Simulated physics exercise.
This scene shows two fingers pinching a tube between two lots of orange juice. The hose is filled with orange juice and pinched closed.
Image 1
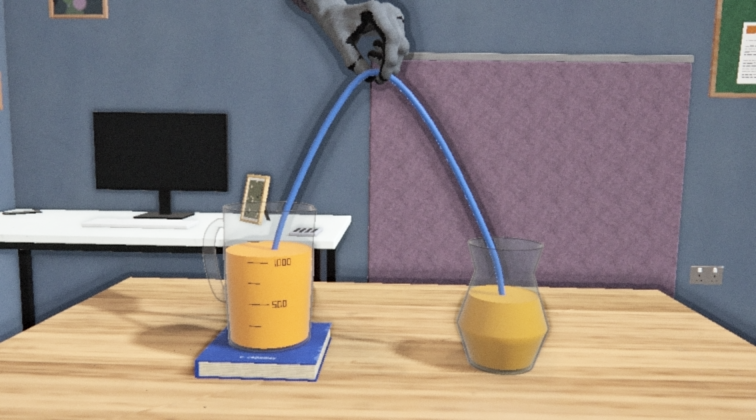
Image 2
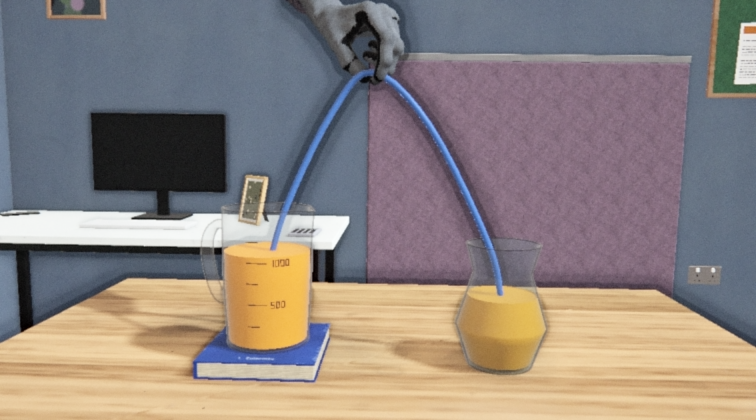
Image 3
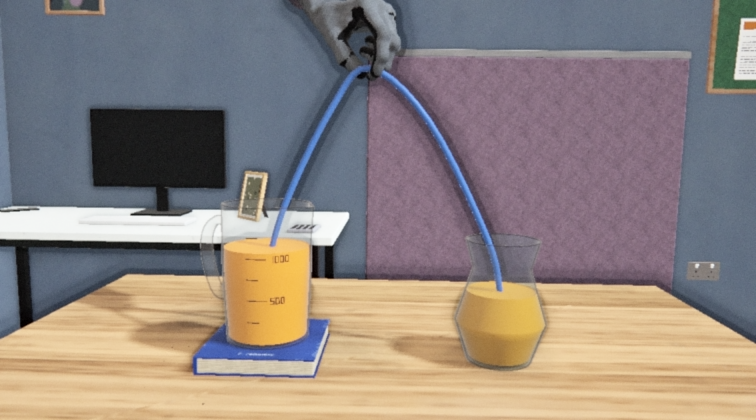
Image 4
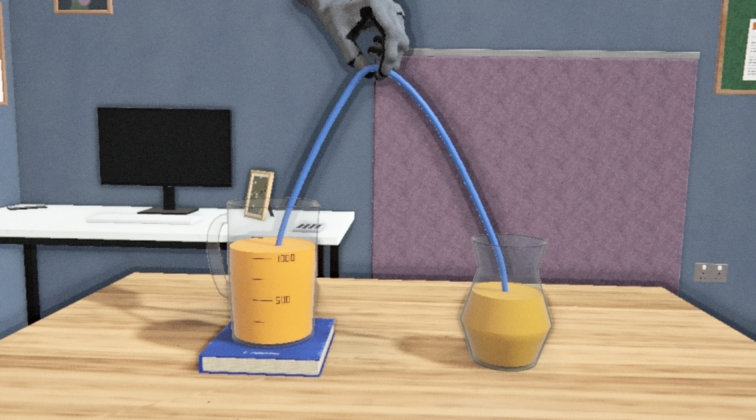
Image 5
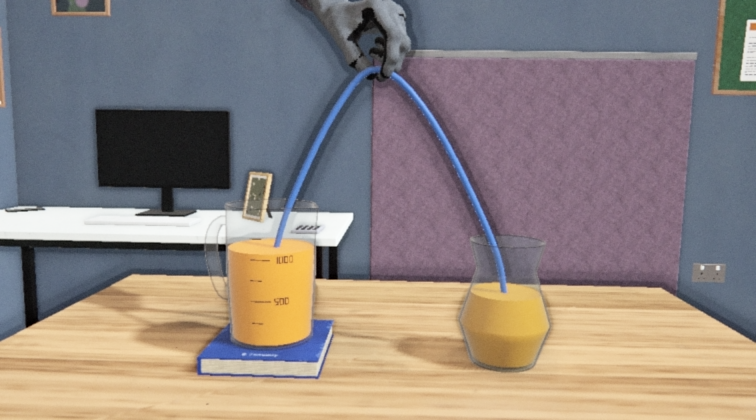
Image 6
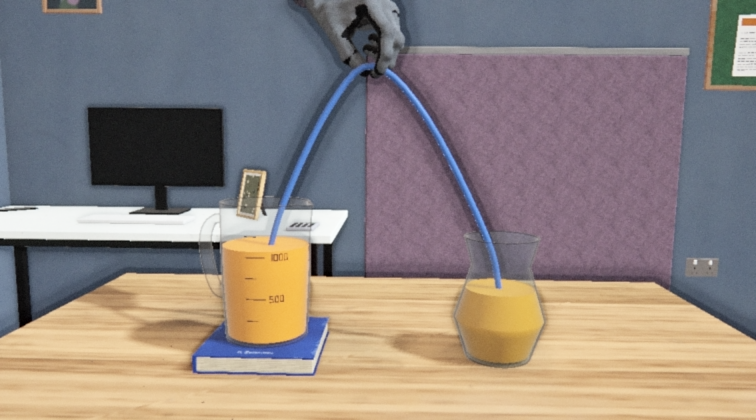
Only the view itself moves, shifting very slightly from side to side and up and down as it looks level across a pale wooden table in a blue-walled room. A grey hand pinches a blue tube above a measuring jug of orange liquid on a blue book at left and a glass vase of duller orange liquid at right. The hand, tube and liquid levels stay still.
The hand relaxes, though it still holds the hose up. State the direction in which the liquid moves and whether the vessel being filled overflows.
Answer. Flow: Towards the right; taker: Does not overflow.
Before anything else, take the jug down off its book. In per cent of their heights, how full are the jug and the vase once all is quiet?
In the order asked, around 60 and then 70 per cent.
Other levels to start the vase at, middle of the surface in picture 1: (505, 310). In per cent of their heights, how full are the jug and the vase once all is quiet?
50 % then 70 %, roughly.
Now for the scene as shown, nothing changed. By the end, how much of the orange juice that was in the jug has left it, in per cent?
Roughly 15 per cent.
Soon after, the jug is about two thirds full; the vase is about two thirds full.
Later, the jug is about two thirds full; the vase is about three quarters full.
In the end, the jug is about half full; the vase is about three quarters full; the two surfaces are level.
